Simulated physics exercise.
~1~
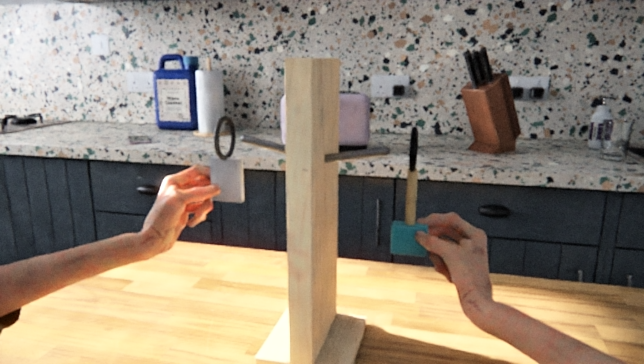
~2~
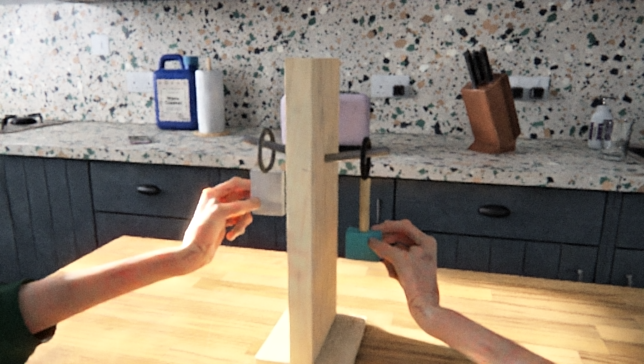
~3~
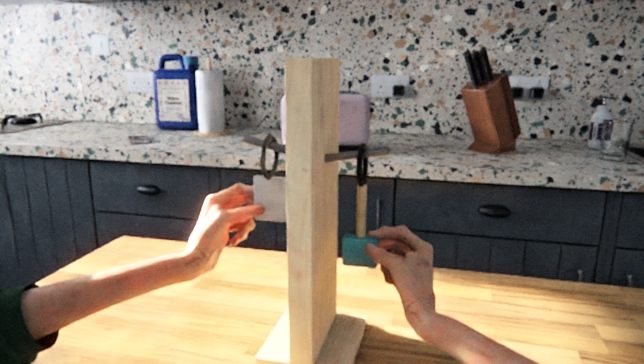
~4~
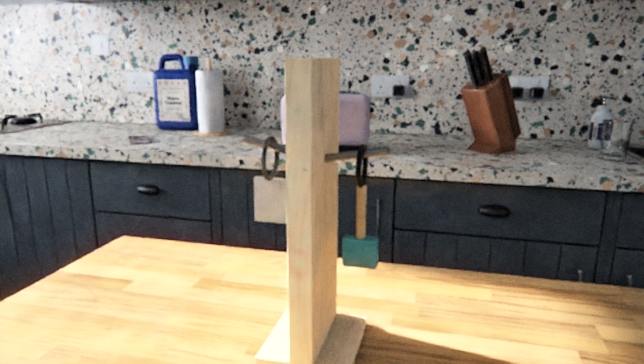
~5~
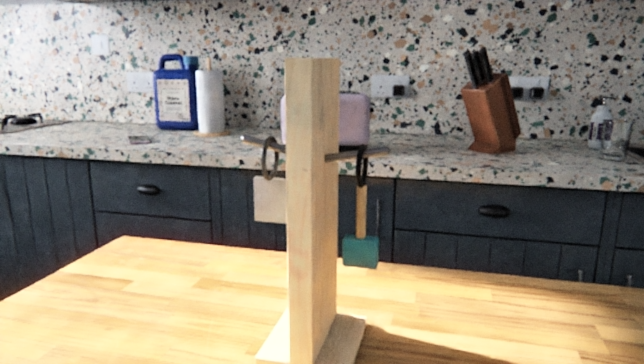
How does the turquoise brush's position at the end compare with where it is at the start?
At the start the turquoise brush is held out to the right, away from the stand. By the end it is further left and slightly lower, hanging close to the stand from the right-hand peg.
